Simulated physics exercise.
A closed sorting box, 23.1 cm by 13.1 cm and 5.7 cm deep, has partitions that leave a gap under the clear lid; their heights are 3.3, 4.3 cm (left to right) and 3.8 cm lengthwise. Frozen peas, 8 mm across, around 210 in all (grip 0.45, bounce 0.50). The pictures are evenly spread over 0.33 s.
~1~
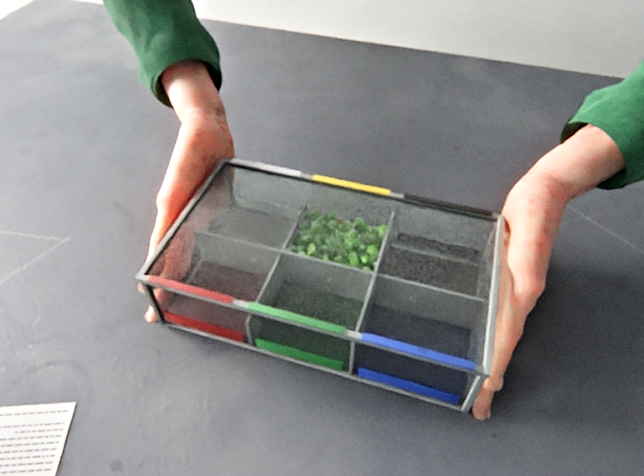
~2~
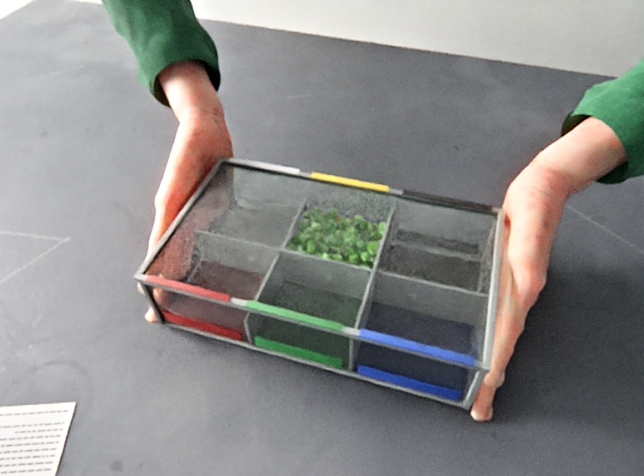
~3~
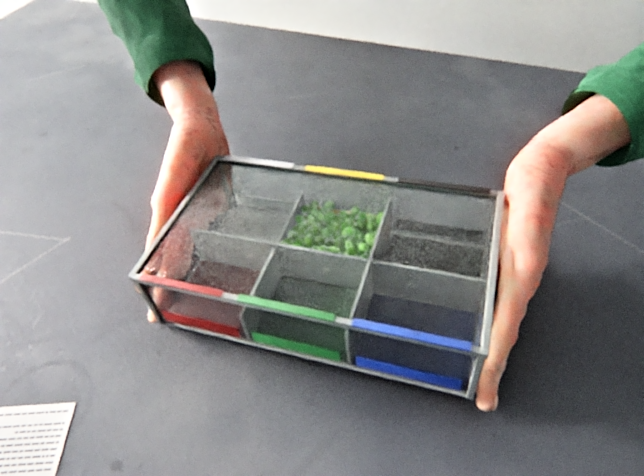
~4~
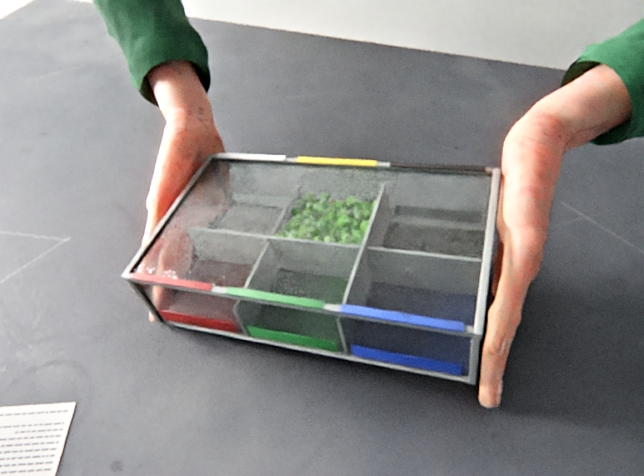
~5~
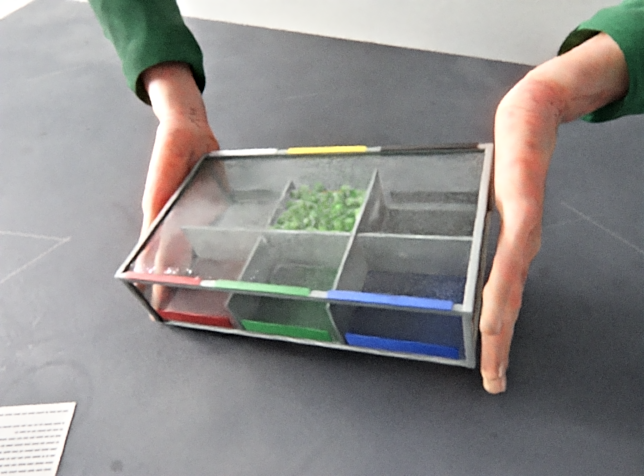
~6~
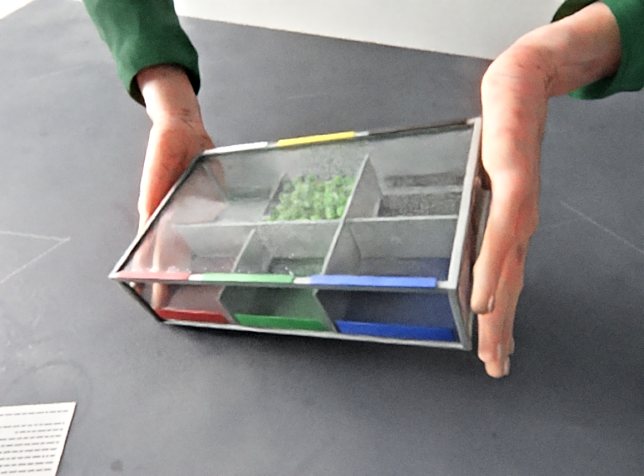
Two hands in green sleeves hold the ends of a closed, clear-lidded box above a dark grey tabletop, seen from above at an angle. Six compartments show red, green and blue strips along the front, a yellow one behind, green peas in the back middle section, and printed paper lies at lower left. The hands gradually raise the box's right end, leaning it leftward, while the peas stay in their section and the camera stays still.
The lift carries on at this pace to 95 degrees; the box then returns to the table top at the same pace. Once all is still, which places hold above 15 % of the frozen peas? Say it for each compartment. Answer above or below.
Red compartment: Above; blue compartment: Below; green compartment: Below; yellow compartment: Above; white compartment: Above; black compartment: Below.
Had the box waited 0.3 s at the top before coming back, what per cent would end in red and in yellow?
Then: Red 35; yellow 15.
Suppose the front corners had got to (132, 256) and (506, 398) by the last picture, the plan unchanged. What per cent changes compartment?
In that case some 35 per cent.
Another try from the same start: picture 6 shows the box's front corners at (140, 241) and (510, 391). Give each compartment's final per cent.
Red 0, blue 30, green 5, yellow 60, white 0, black 5.
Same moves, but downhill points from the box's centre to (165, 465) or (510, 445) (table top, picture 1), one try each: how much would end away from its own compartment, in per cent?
About 75 and 40 per cent.
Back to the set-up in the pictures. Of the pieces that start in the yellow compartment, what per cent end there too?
About 20 per cent.
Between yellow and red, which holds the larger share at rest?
The red compartment.
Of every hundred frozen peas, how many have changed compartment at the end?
Roughly 80 per cent.
Then, 1.09 s after the last picture, tilt 94 degrees; red 15 %, yellow 45 %, white 40 %.
Then, 1.82 s after the last picture, tilt 41 degrees; red 25 %, yellow 20 %, white 55 %.
Then, 2.58 s after the last picture, tilt 0 degrees; red 30 %, yellow 20 %, white 50 %.
In the end, red 30 %, blue 0 %, green 0 %, yellow 20 %, white 50 %, black 0 %.
